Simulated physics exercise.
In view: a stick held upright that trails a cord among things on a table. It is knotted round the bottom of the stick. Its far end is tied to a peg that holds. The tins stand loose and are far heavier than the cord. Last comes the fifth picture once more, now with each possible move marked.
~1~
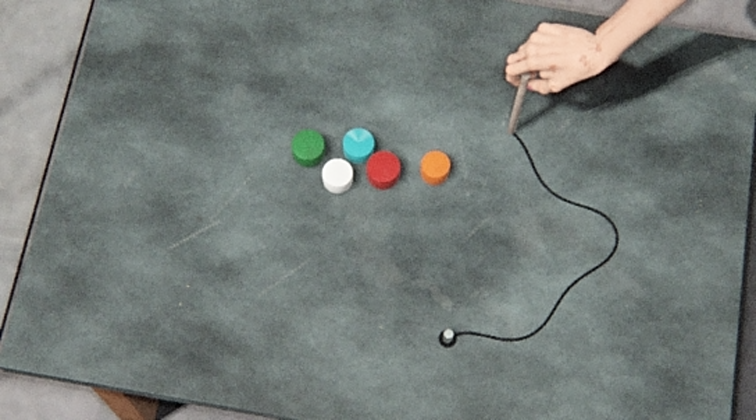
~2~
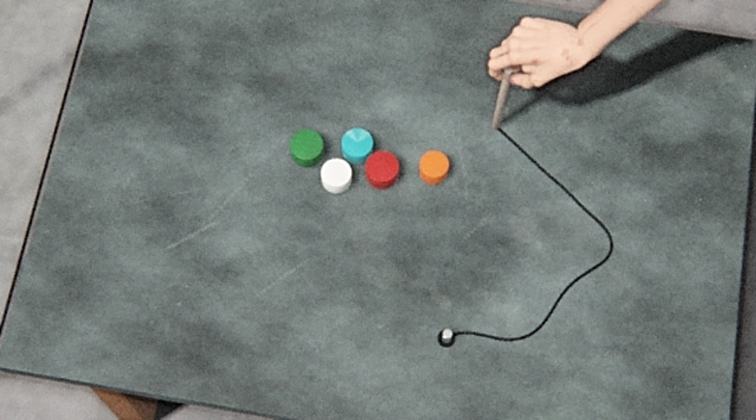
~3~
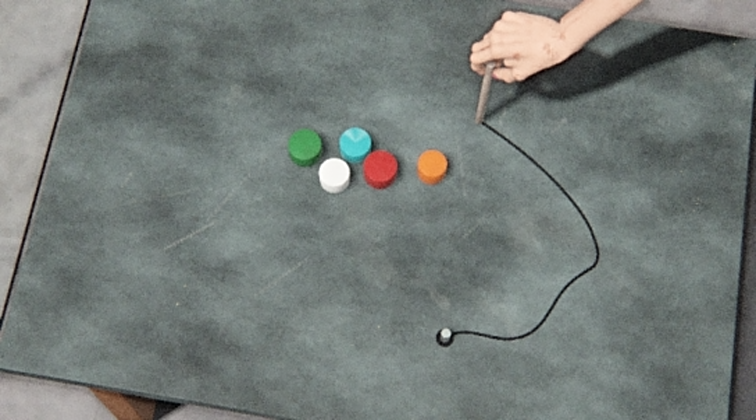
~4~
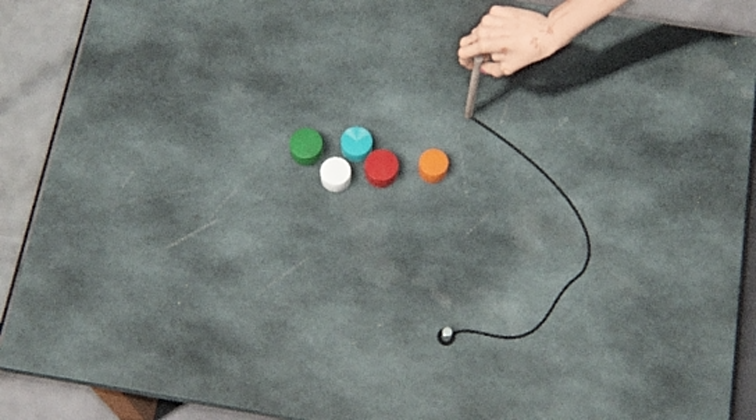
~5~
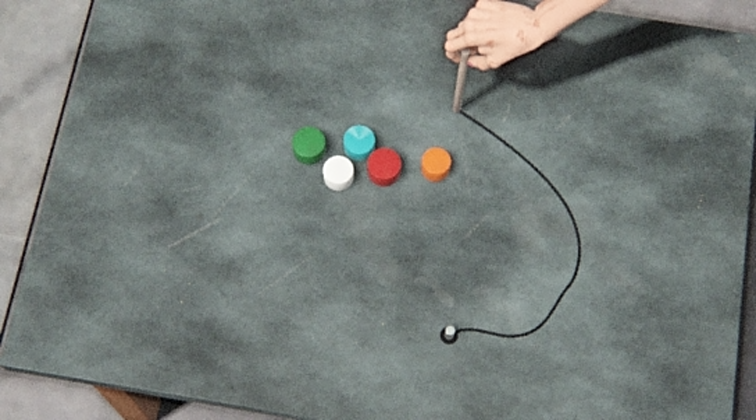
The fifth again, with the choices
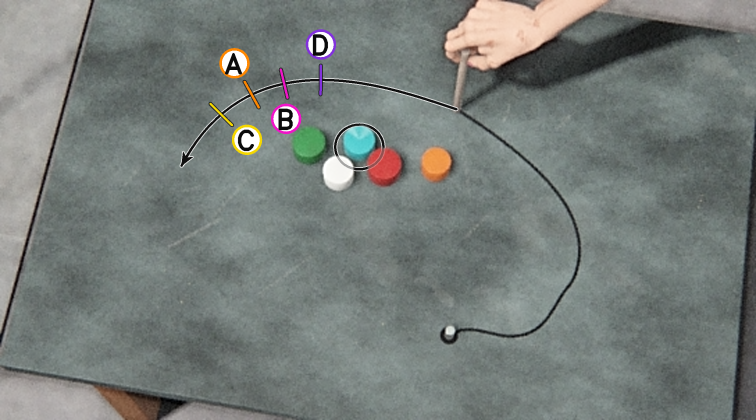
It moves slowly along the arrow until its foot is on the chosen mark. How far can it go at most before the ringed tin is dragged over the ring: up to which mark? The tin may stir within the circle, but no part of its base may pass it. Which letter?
All is well up to C.
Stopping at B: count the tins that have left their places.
By then, none.
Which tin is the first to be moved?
Orange.
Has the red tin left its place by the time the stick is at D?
By then, no.
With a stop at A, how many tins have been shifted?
One.
On the marked copy, A at (252, 95); B at (284, 84); C at (221, 114); D at (321, 80); the ring at (359, 147); the route from (457, 109) via (304, 81) to (182, 166).
Taking C. A third of the way, foot of the stick (374, 86); turquoise tin (359, 143).
Two thirds of the way, foot of the stick (287, 84); turquoise tin (359, 143).
When it is over, foot of the stick (221, 115); orange tin (401, 190); turquoise tin (358, 145); the turquoise tin is still in its ring.
As for the rest, A is safe but short; B is safe but short; D is safe but short.
